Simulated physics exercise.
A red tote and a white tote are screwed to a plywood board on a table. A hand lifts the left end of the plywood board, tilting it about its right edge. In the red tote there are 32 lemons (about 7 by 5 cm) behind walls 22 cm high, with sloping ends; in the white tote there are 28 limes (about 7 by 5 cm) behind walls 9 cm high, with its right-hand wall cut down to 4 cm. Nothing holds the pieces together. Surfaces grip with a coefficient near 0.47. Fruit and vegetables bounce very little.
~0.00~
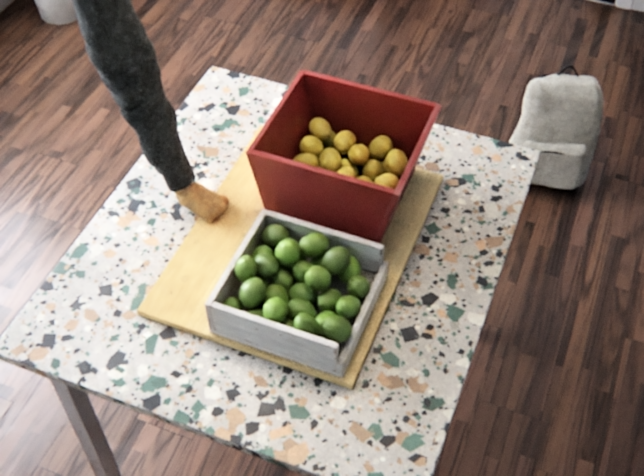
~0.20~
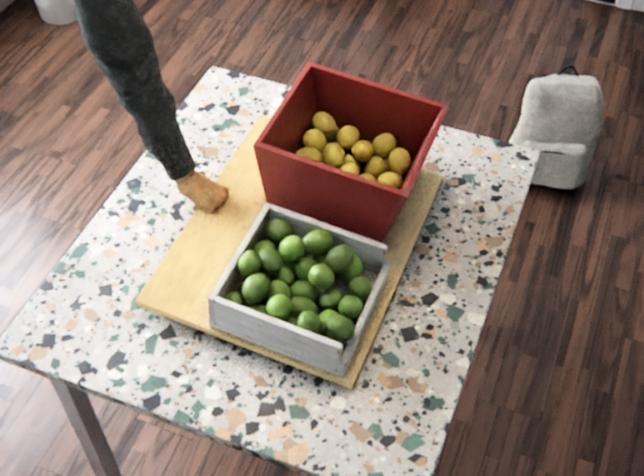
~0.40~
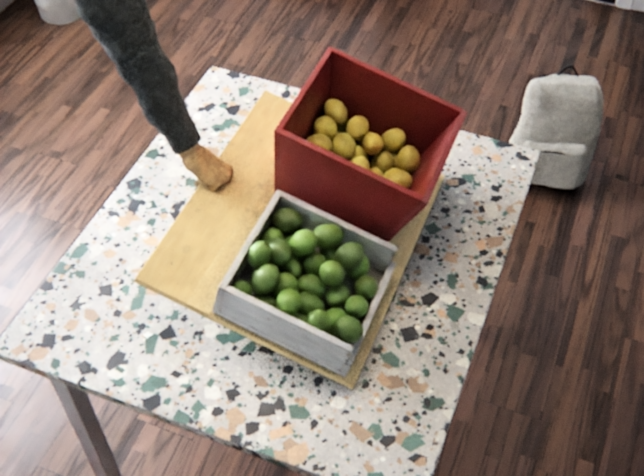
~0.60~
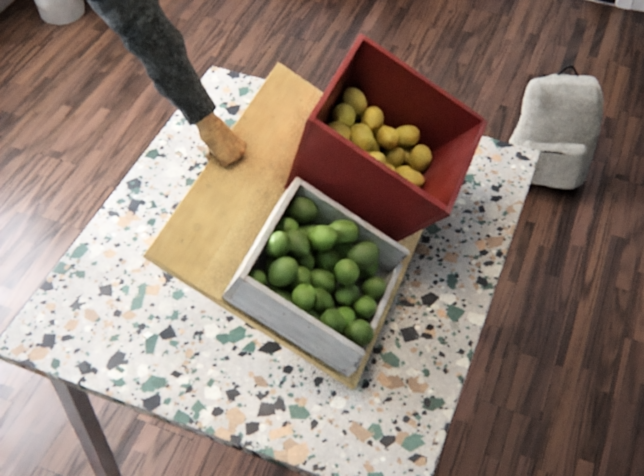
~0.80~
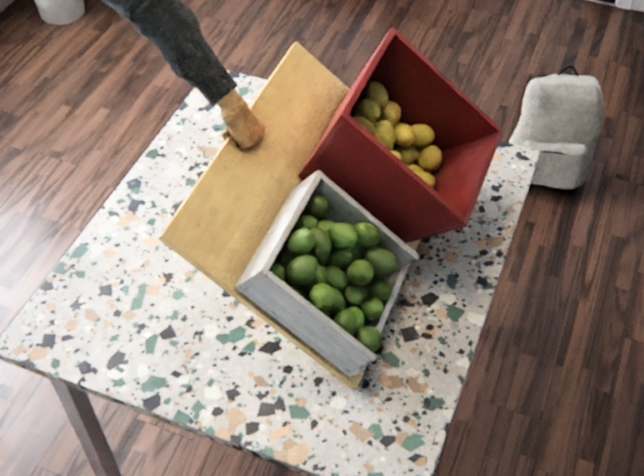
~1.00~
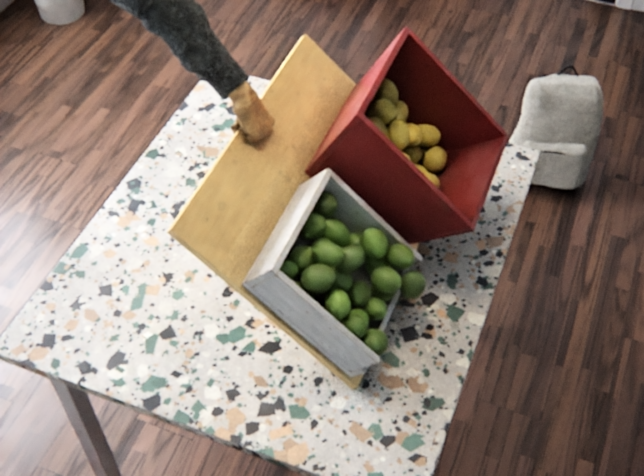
A hand in a dark sleeve lifts the left edge of a plywood board on a speckled table, raising it slightly at first. The board then tilts steeply to the right, carrying a red tote of lemons and a white tote of limes, as the fruit shifts toward the lower right-hand sides.
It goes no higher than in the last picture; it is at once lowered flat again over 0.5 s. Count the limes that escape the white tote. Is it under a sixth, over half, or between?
It sheds a sixth to a half of them.
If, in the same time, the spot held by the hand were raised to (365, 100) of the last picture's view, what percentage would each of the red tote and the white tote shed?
In that case red tote 20, white tote 50 per cent.
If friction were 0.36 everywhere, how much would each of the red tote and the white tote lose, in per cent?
In that case red tote 0, white tote 20 per cent.
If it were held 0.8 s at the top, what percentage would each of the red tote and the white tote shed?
In that case red tote 0, white tote 50 per cent.
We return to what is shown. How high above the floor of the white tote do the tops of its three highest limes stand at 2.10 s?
Roughly 8 cm high.
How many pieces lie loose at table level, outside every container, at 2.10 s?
About 4.
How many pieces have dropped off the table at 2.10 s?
Some 4 pieces.
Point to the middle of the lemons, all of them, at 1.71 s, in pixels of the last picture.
At about (347, 185).
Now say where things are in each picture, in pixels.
In the first picture (each is followed by its nearest rim corner in this view), white tote, (338, 346); red tote, (394, 192); 0° from level; none out.
The second picture shows white tote, (342, 347); red tote, (403, 193); 4° from level.
The third picture shows white tote, (353, 349); red tote, (423, 199); 14° from level.
The fourth picture shows white tote, (365, 354); red tote, (446, 209); 27° from level.
The fifth picture shows white tote, (376, 359); red tote, (464, 220); 37° from level.
The sixth picture shows white tote, (380, 361); red tote, (471, 225); 41° from level; none out.
After 1.18 s, tilt 29°; red tote 32 in, 0 out and white tote 23 in, 5 out.
After 1.40 s, tilt 4°; red tote 32 in, 0 out and white tote 20 in, 8 out.
After 1.71 s, tilt 0°; red tote 32 in, 0 out and white tote 20 in, 8 out.
When it is over (at 2.10 s), red tote 32 in, 0 out and white tote 20 in, 8 out. Asked share, 8 of 28, 29 per cent.
